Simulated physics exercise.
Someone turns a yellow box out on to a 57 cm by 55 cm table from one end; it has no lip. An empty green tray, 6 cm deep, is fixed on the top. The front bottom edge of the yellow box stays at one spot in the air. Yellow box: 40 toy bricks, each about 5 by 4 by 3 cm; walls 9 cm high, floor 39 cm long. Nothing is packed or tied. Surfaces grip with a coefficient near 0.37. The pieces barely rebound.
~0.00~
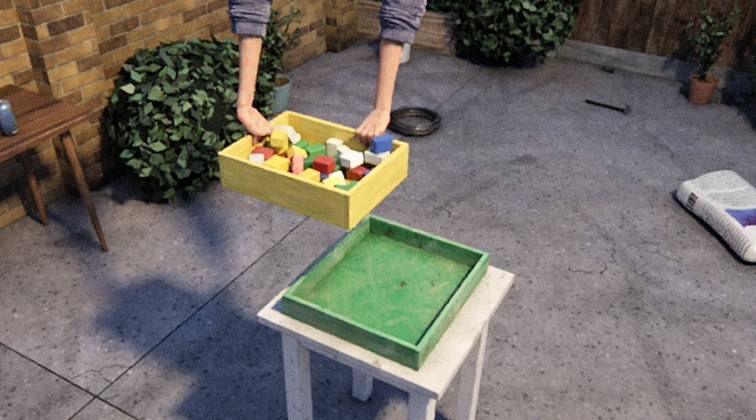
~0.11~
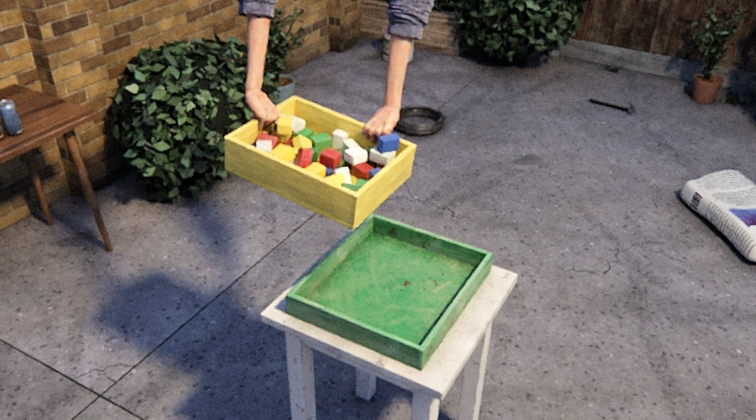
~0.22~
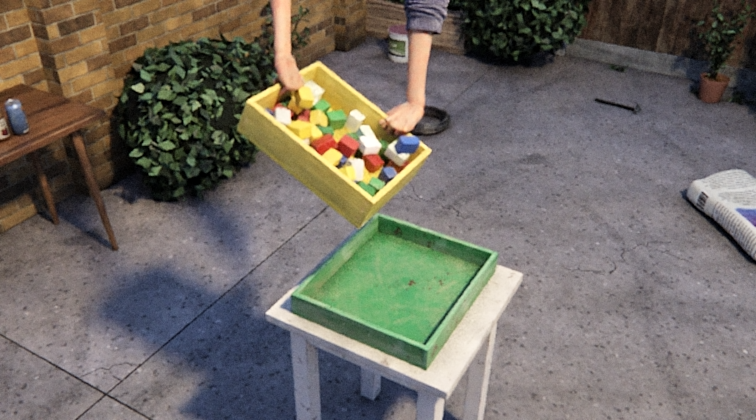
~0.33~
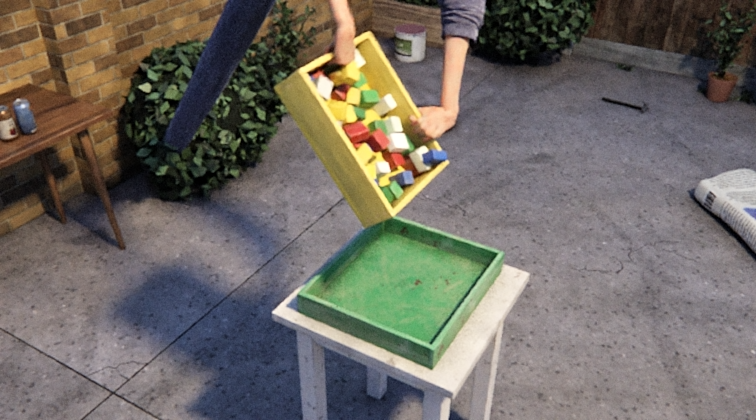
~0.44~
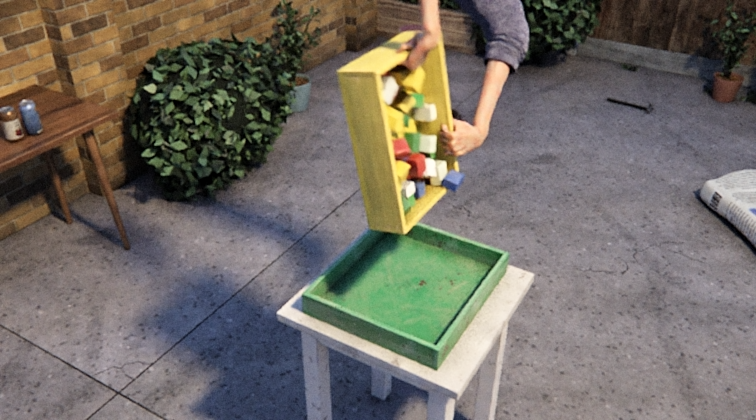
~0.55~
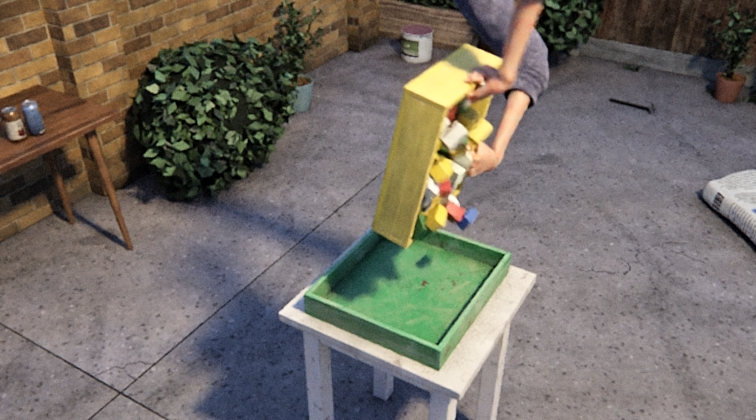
On a patio, two hands steeply tip a yellow box of colourful blocks above a green tray.
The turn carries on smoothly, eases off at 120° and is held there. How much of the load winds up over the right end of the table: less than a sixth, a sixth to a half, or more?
Over half of the toy bricks end over the right end of the table.
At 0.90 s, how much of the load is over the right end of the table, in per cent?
About 50 per cent.
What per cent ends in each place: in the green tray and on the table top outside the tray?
About 35 and 0 per cent.
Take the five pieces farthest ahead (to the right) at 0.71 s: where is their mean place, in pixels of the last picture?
Near (549, 257).
After 0.71 s, tilt 120°; 7 still in the yellow box, 2 in the green tray, 3 on the table top outside the tray and 28 in the air.
After 0.90 s, tilt 120°; 9 in the green tray, 5 on the table top outside the tray, 21 over the right end of the table and 5 in the air.
After 1.17 s, tilt 120°; 14 in the green tray, 1 on the table top outside the tray and 25 over the right end of the table.
Outcome (at 1.52 s), 14 in the green tray, 1 on the table top outside the tray and 25 over the right end of the table. Asked share, 25 of 40, 62 per cent.
